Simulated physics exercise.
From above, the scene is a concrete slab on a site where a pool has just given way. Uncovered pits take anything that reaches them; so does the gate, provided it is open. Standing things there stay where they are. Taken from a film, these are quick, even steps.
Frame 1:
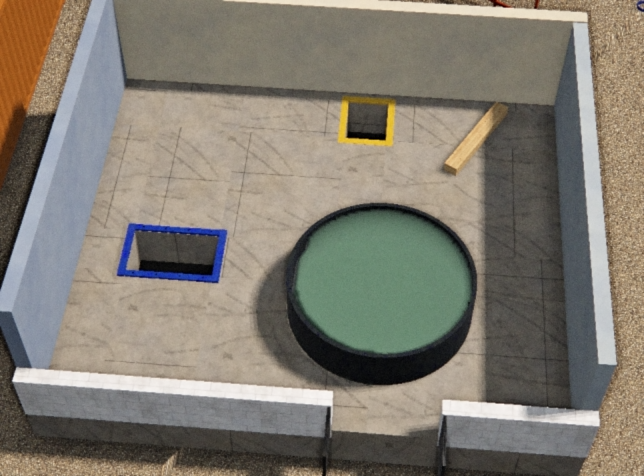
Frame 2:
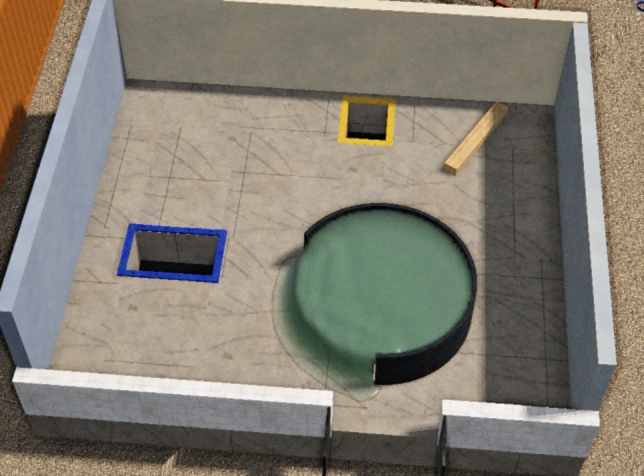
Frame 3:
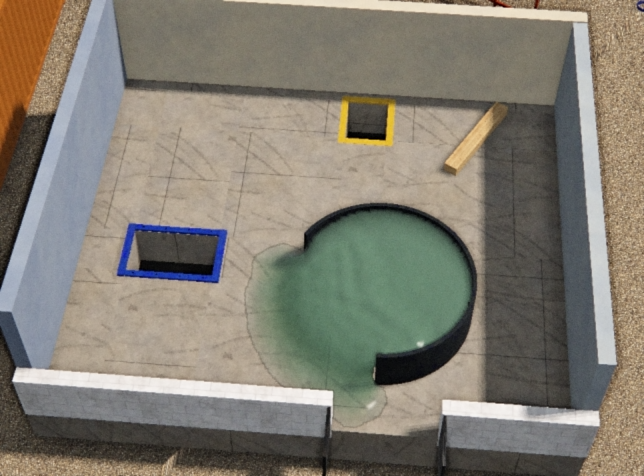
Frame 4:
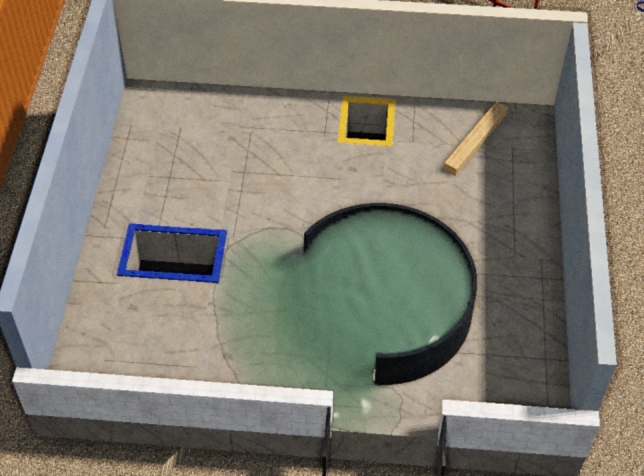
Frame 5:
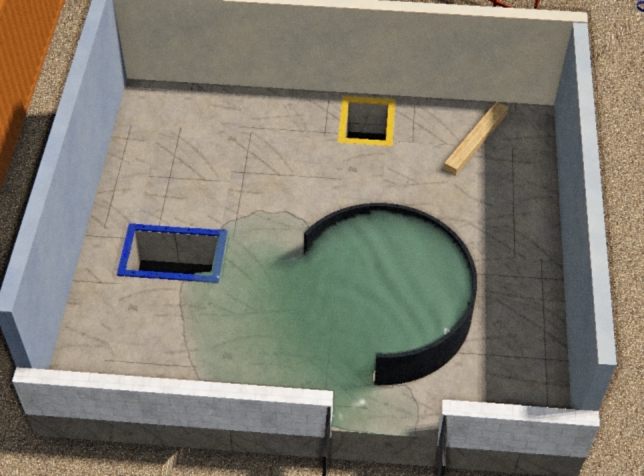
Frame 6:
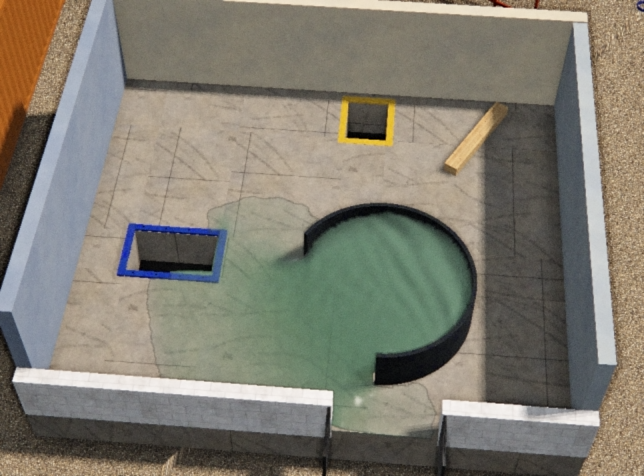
On a walled concrete slab, a round, dark-rimmed pool sits full of still green water. The left side of its rim disappears, and the water pours out across the floor, spreading in a widening sheet toward the left, reaching the blue-framed opening and the gap in the front wall.
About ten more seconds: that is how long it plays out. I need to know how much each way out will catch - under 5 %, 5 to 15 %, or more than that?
Here you go: The gate catches 5 to 15 %; the blue pit catches more than 15 %; the yellow pit catches 5 to 15 %.
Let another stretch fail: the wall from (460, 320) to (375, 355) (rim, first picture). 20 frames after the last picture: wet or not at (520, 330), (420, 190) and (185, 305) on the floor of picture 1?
Point 1: Inundated; point 2: Inundated; point 3: Unwetted.
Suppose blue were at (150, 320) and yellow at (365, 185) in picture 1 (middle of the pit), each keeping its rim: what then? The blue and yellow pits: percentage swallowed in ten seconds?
Percentages by pit: Blue at 35, yellow at 4.
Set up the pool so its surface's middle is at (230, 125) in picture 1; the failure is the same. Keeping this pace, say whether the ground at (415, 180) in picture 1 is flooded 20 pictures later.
Untouched.
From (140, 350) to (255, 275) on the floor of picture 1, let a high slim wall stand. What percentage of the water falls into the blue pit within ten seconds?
Blue: 14 %.
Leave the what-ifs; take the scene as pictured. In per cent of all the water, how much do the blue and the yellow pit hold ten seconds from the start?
Shares, in order: 26 % and 8 %.
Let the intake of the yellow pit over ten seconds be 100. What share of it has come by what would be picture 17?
I'd say some 0 per cent.
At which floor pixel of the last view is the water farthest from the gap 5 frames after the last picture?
My pick would be pixel (168, 154).
A moment on, water covers 30 % of the floor; the gate 4 %, the blue pit 3 %, the yellow pit 0 %.
Next, water covers 35 % of the floor; the gate 5 %, the blue pit 5 %, the yellow pit 0 %.
Then, water covers 35 % of the floor; the gate 7 %, the blue pit 9 %, the yellow pit 0 %.
Later, water covers 60 % of the floor; the gate 9 %, the blue pit 22 %, the yellow pit 1 %.
In the end, water covers 85 % of the floor; the gate 12 %, the blue pit 26 %, the yellow pit 9 %.
